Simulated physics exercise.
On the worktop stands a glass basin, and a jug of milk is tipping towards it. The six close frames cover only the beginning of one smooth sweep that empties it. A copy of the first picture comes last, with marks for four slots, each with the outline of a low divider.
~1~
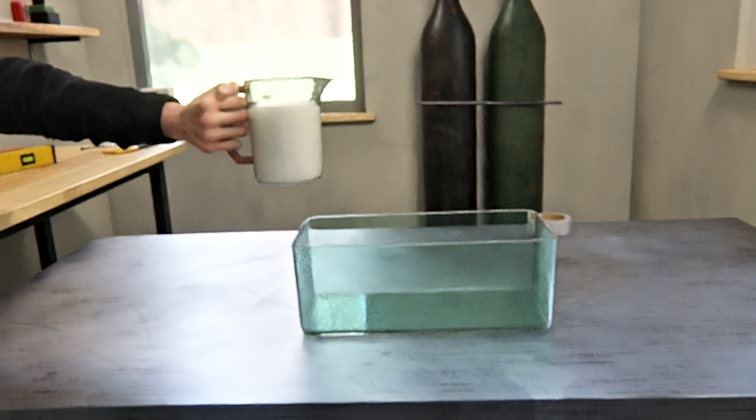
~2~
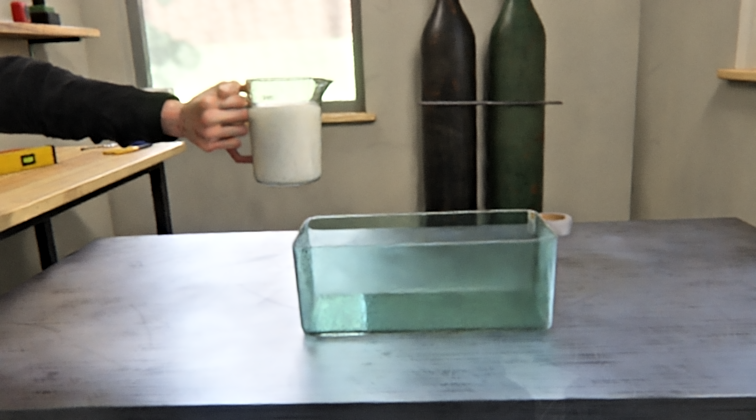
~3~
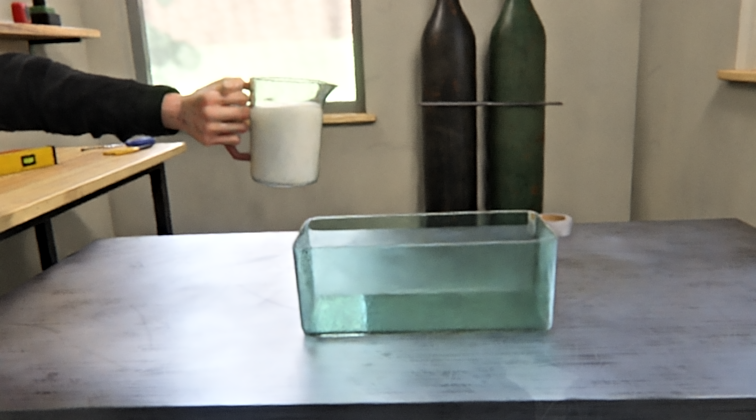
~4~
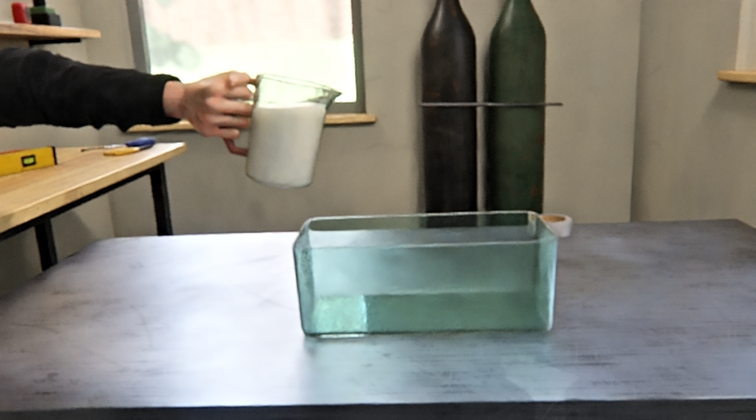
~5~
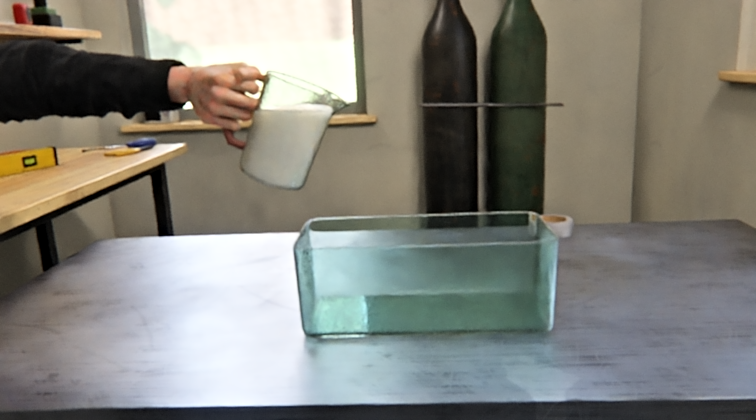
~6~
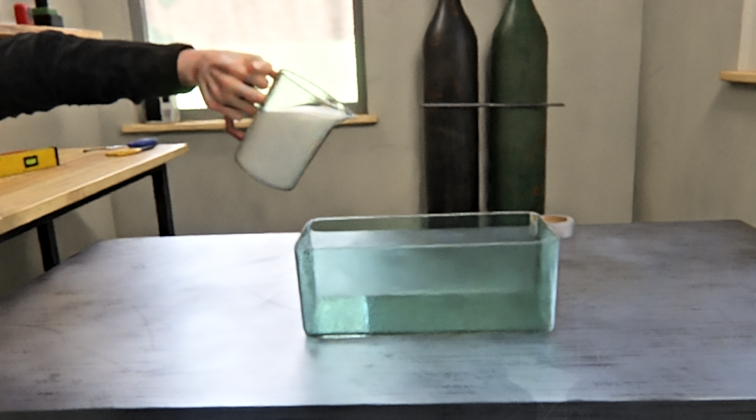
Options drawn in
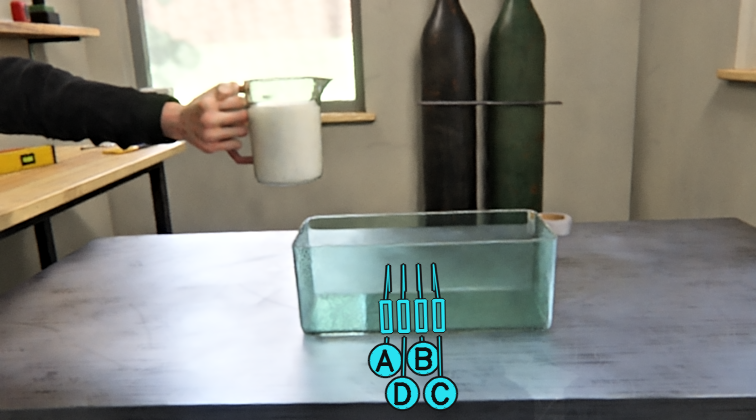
The video shows a hand holding a glass jug of white liquid above a clear glass basin on a worktop. The hand keeps the jug upright at first, then gradually tilts it to the right, with no liquid leaving it.
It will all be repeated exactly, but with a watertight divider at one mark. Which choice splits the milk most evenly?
Choose D.
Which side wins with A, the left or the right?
The right side.
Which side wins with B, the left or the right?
The left one.
In cyan, A at (386, 338); B at (421, 337); C at (439, 336); D at (404, 337).
If A is chosen, about 13 % ends left of the wall and 86 % right of it.
If B is chosen, about 91 % ends left of the wall and 4 % right of it; 4 % is lost outside.
If C is chosen, about 92 % ends left of the wall and 6 % right of it.
If D is chosen, about 54 % ends left of the wall and 45 % right of it.
